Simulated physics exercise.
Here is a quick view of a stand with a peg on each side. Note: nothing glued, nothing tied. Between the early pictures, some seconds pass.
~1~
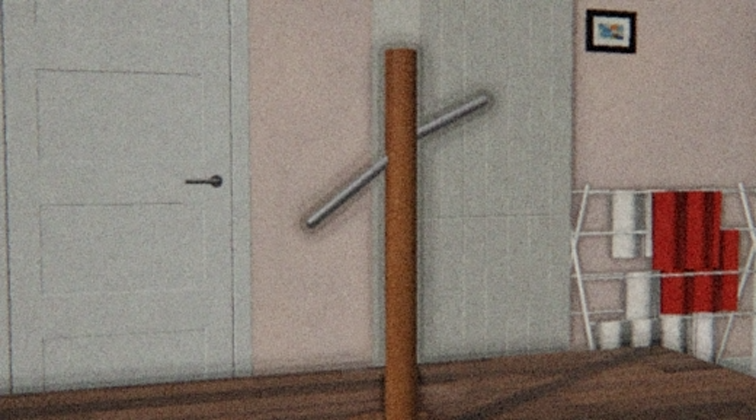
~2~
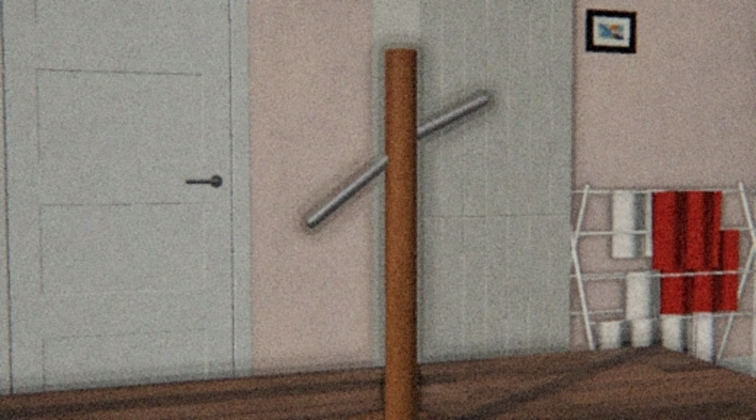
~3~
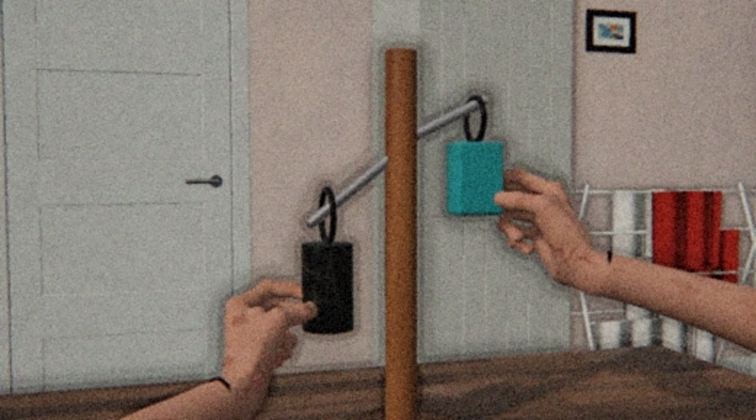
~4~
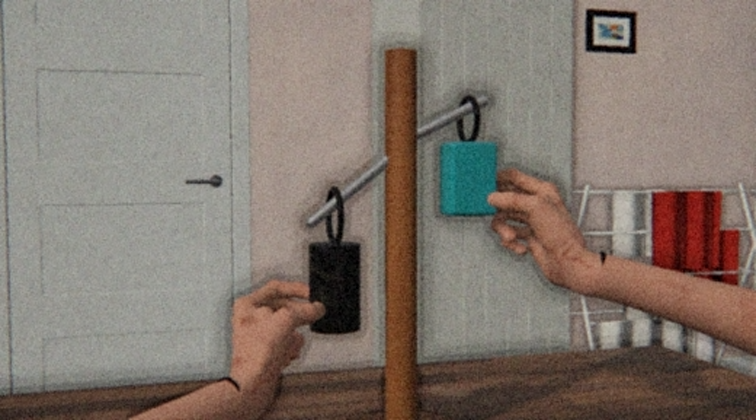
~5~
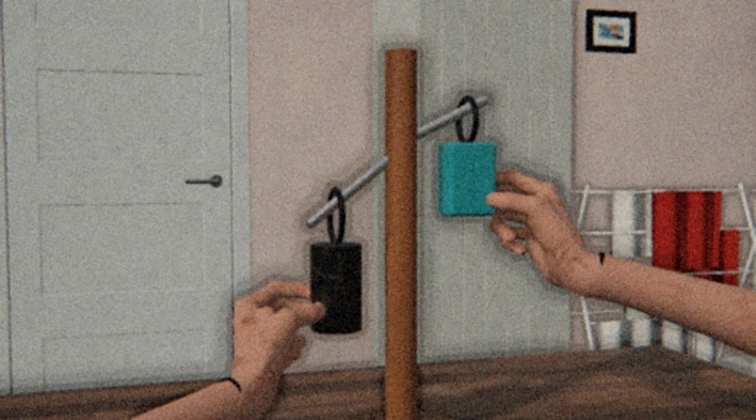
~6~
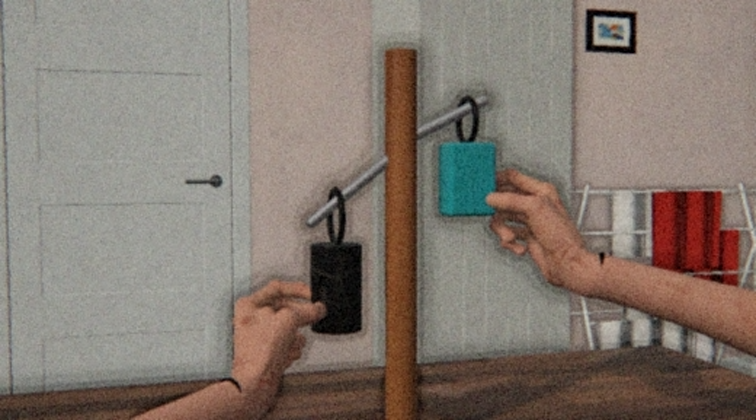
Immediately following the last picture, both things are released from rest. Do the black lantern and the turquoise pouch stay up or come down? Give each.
In the end the black lantern comes down, the turquoise pouch stays up.
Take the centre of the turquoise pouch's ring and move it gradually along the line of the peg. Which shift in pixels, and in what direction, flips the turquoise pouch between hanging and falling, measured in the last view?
About 20 pixels to the right.
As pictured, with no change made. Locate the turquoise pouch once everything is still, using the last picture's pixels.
Resting spot: Approximately (442, 175).
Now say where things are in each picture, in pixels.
In the first picture, peg stand (399, 251).
In the second picture, peg stand (399, 251).
In the third picture, still on the way; black lantern (328, 257); peg stand (399, 251).
In the fourth picture, still on the way; turquoise pouch (468, 154); peg stand (399, 251).
In the fifth picture, still on the way; black lantern (336, 258); peg stand (399, 251).
In the sixth picture, in place, still held; black lantern (336, 258); turquoise pouch (467, 155); peg stand (399, 251).
Then, 0.16 s past the last view, black lantern leaning 35° off how it started near (314, 313); turquoise pouch leaning 28° off how it started near (444, 174).
Finally, the black lantern slips down; the turquoise pouch hangs there, near (443, 175).
